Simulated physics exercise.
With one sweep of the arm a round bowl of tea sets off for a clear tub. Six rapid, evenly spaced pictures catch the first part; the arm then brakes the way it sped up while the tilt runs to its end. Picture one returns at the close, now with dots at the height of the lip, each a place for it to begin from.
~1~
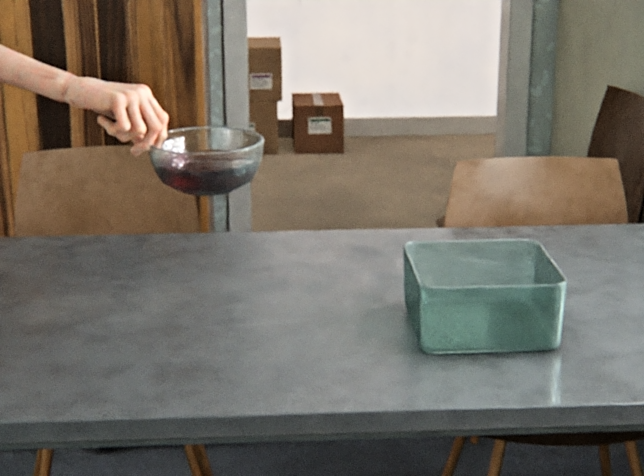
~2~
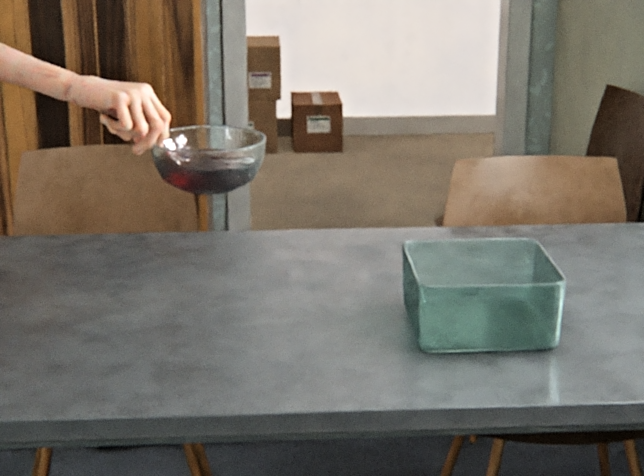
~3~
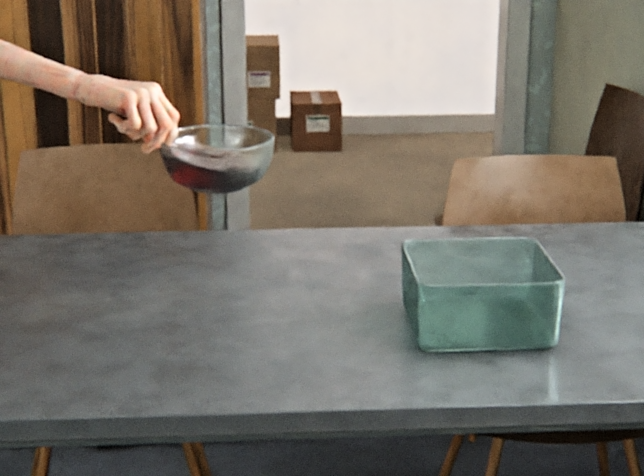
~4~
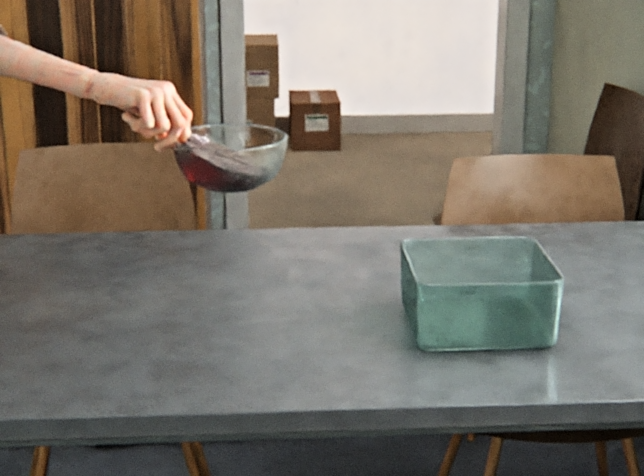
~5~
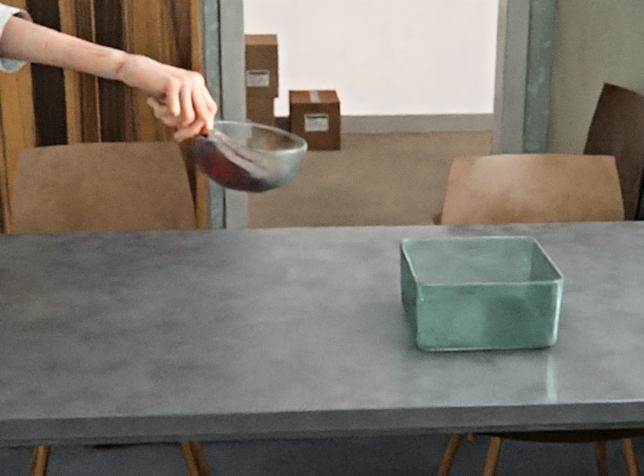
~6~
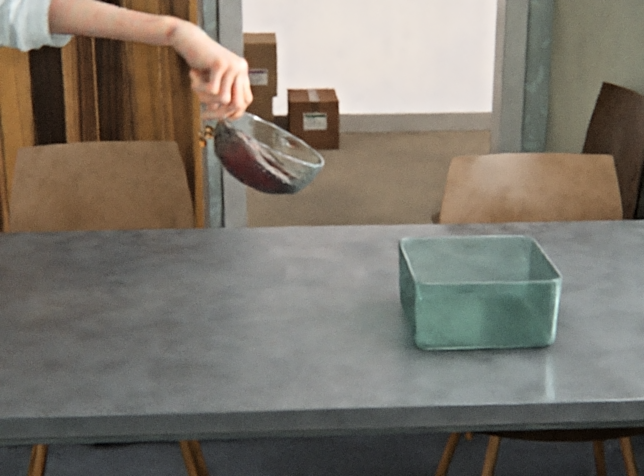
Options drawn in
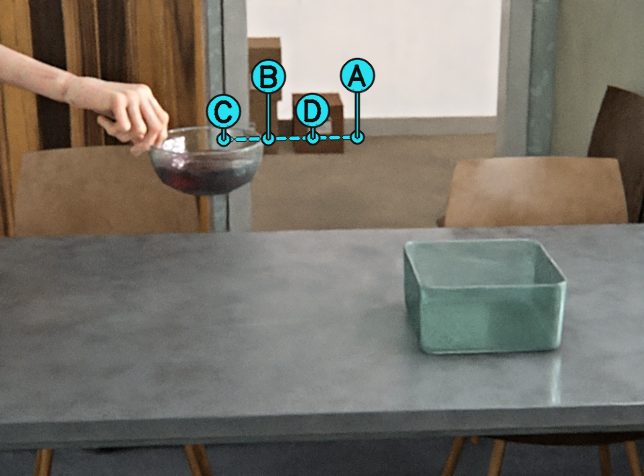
A hand moves a clear bowl of dark tea right, then tilts it toward a tub.
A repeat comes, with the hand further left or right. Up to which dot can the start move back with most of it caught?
Place D.
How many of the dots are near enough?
Two of them.
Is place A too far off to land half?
No.
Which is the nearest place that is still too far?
B.
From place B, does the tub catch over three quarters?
No, less.
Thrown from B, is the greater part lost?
Yes, that goes wrong.
On the marked copy, A at (357, 137); B at (268, 138); C at (223, 139); D at (312, 138).
For place A, about 86 % lands in the tub, 12 % falls short.
For place B, about 29 % lands in the tub, 64 % falls short and 7 % goes beside or beyond.
For place C, about 1 % lands in the tub, 98 % falls short.
For place D, about 65 % lands in the tub, 24 % falls short and 10 % goes beside or beyond.
